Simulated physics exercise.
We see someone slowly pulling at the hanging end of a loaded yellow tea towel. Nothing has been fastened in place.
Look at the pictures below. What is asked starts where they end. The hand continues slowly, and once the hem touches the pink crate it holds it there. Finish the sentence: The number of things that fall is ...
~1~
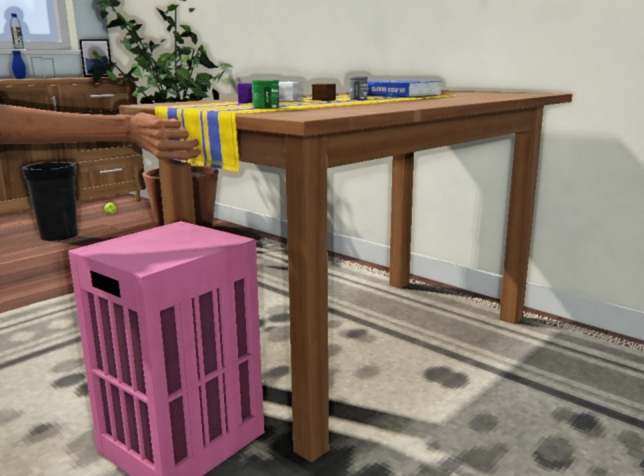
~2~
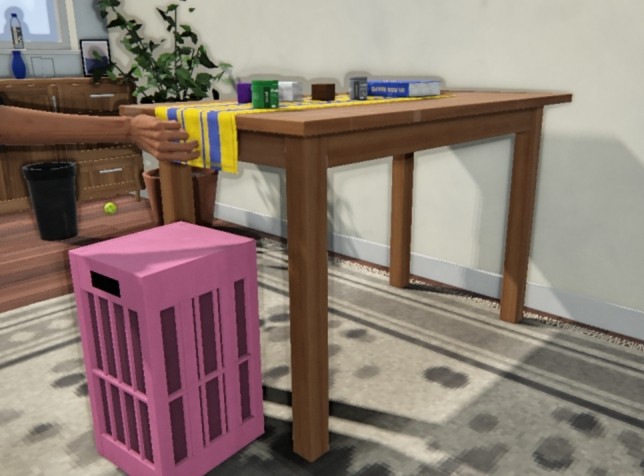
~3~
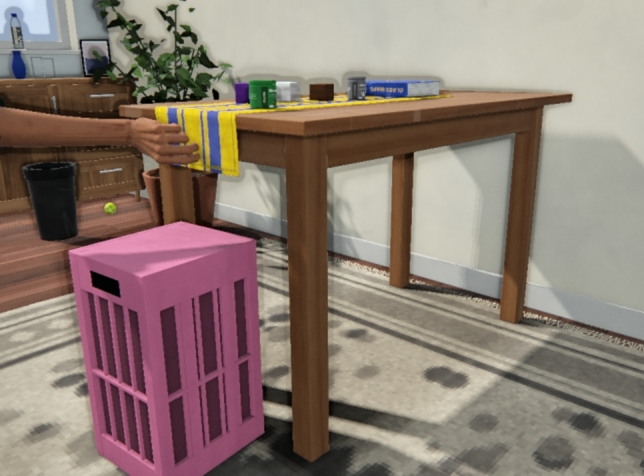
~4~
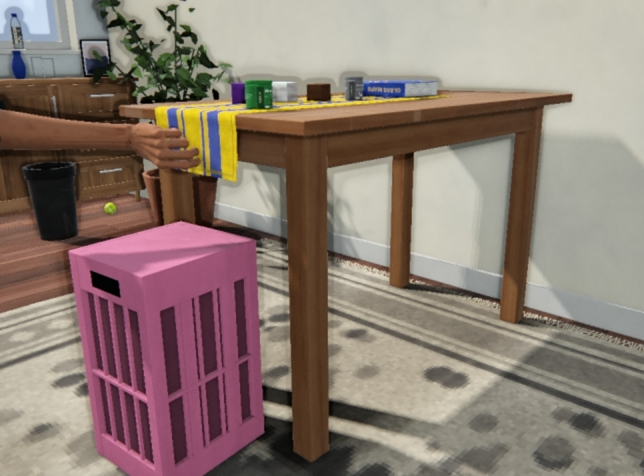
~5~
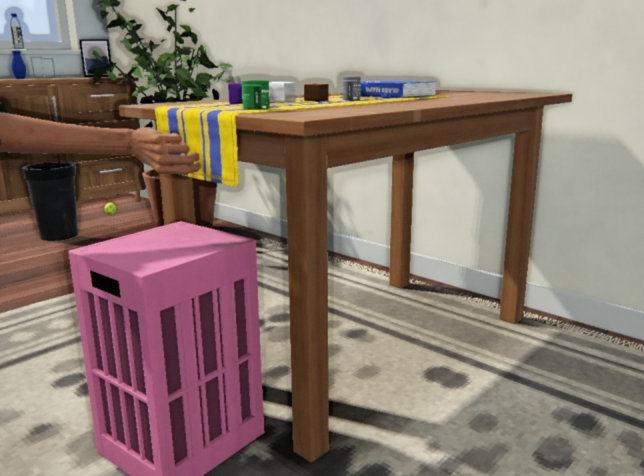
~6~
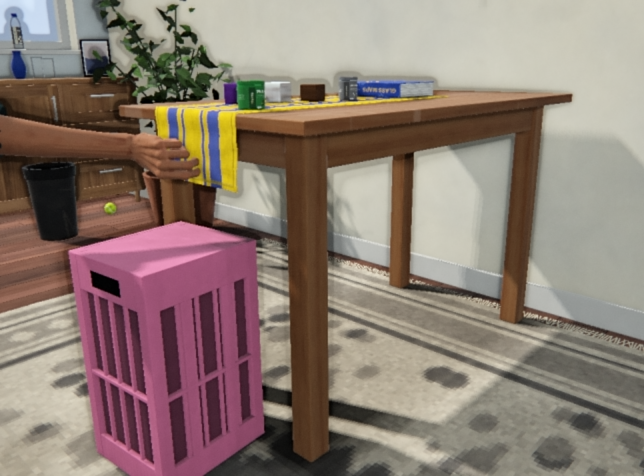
The number of things that fall is one.
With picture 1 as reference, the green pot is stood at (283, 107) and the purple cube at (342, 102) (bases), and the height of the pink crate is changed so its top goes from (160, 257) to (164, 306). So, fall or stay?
In the end the green pot is no longer on top and the purple cube is still on top.
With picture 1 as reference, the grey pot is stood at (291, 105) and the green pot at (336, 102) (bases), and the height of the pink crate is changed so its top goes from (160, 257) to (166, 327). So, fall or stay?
As for the grey pot, it leaves the top; as for the green pot, it stays in place.
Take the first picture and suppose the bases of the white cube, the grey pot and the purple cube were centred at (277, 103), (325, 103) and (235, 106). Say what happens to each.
You'd see the white cube hang on, the grey pot hang on and the purple cube go down.
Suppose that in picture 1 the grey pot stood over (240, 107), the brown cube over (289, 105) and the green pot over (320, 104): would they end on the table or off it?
The grey pot will end up down, the brown cube will stay where it is, and the green pot will stay where it is.
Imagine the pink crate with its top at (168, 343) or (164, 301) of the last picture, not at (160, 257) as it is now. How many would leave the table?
In that event, 3 and 2.
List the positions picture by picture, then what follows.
Hem (239, 172); green pot (265, 80); purple cube (249, 83); white cube (290, 82); brown cube (324, 84); grey pot (359, 77); top of the crate (160, 257), in the first frame.
Hem (237, 173); green pot (265, 80), in the second frame.
Hem (239, 176); purple cube (247, 83), in the third frame.
Hem (236, 182); white cube (285, 82); top of the crate (160, 257), in the fourth frame.
Hem (239, 186); brown cube (316, 84), in the fifth frame.
Hem (238, 193); green pot (251, 81); purple cube (236, 83); white cube (278, 82); brown cube (313, 84); grey pot (348, 77), in the sixth frame.
A little later, hem near (198, 217); all still up.
Next, hem on the crate; green pot gone.
When it is over, hem on the crate; green pot gone. The table loses one.
